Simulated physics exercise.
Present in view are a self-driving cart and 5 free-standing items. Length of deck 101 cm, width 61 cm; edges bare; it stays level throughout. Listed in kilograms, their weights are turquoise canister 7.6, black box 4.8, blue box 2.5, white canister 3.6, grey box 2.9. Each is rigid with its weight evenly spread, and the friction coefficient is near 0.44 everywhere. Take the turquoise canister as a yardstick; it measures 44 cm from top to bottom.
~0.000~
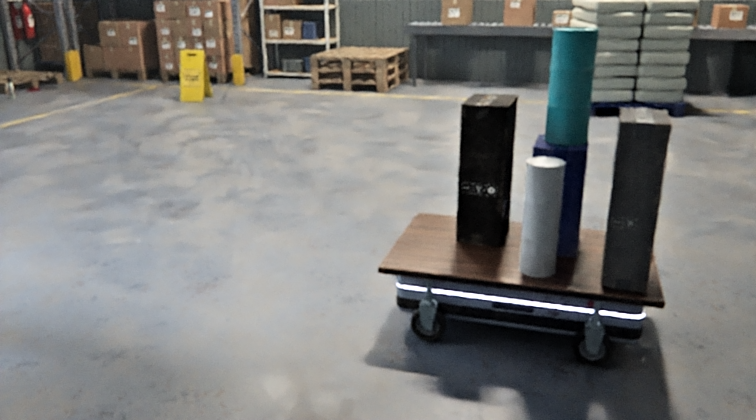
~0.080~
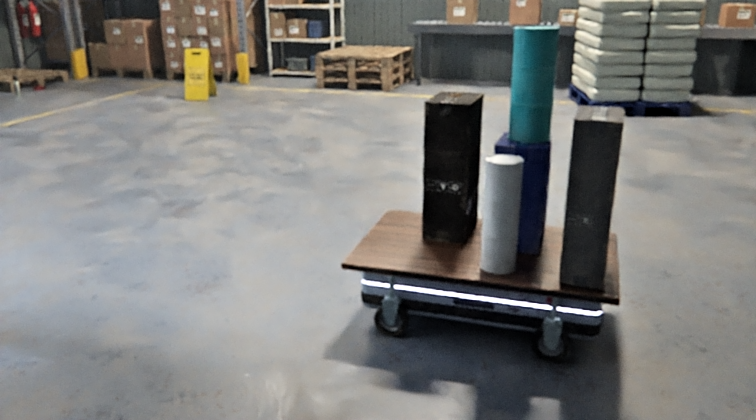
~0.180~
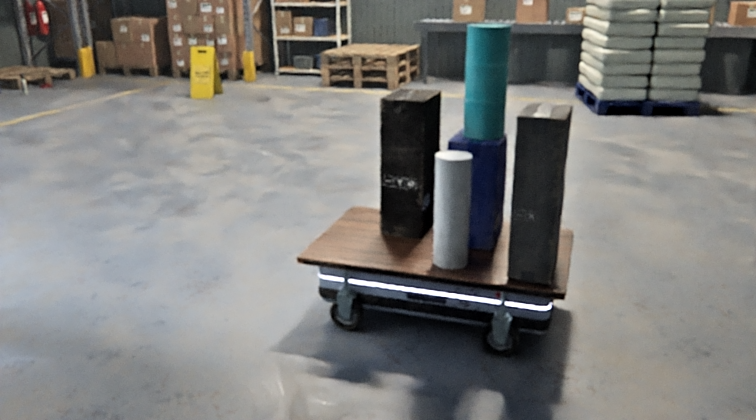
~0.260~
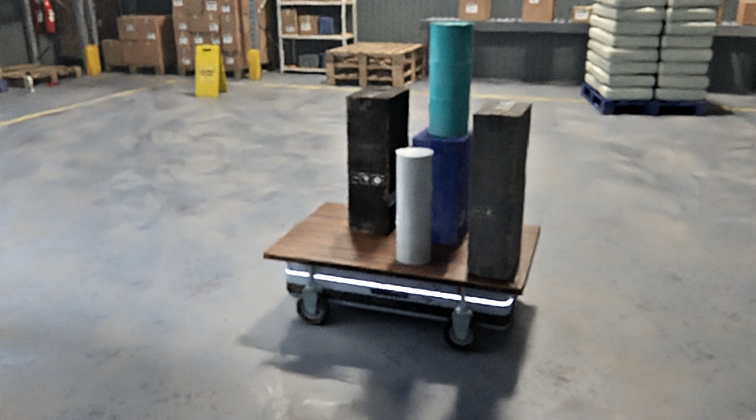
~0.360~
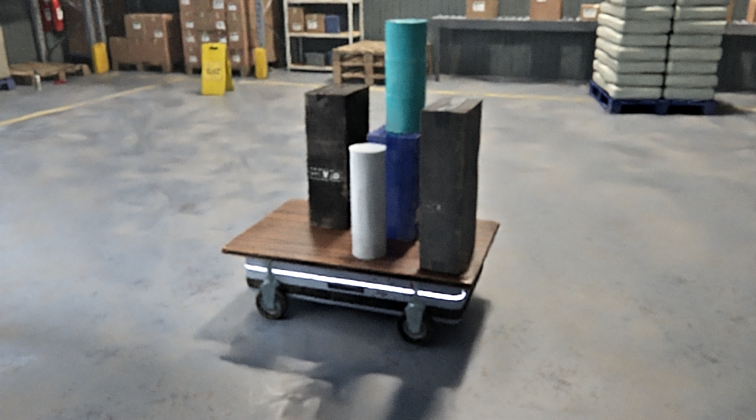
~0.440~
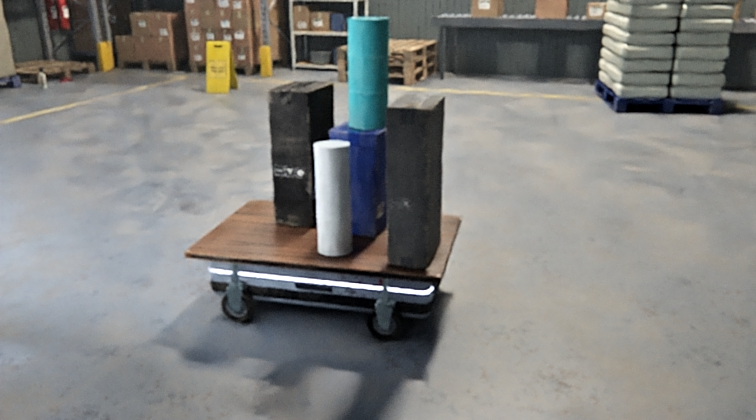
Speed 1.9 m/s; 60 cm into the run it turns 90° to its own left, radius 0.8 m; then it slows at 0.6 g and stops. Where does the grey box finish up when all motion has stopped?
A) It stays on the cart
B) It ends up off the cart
A, it stays on the cart.
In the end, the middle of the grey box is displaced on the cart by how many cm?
It ends up around 48 cm from its start.
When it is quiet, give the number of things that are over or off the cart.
Total: 5.
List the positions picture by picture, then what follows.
In the first picture, 0 cm covered; grey box (633, 199); turquoise canister (571, 86).
In the second picture, 15 cm covered; blue box (521, 192); white canister (501, 214).
In the third picture, 34 cm covered; turquoise canister (486, 81); black box (411, 162).
In the fourth picture, 49 cm covered; blue box (442, 185); white canister (414, 206).
In the fifth picture, 68 cm covered; turquoise canister (406, 76); black box (339, 155).
In the sixth picture, 84 cm covered, turned 7°; grey box (416, 181); blue box (363, 177).
After 0.84 s, 160 cm covered, turned 61°; turquoise canister, black box and blue box now off the cart; white canister leaning 54°.
After 1.24 s, 232 cm covered, turned 90°; white canister now off the cart.
At rest (2.1 s), off the cart, turquoise canister, black box, blue box and white canister; tipped over on the cart, grey box.
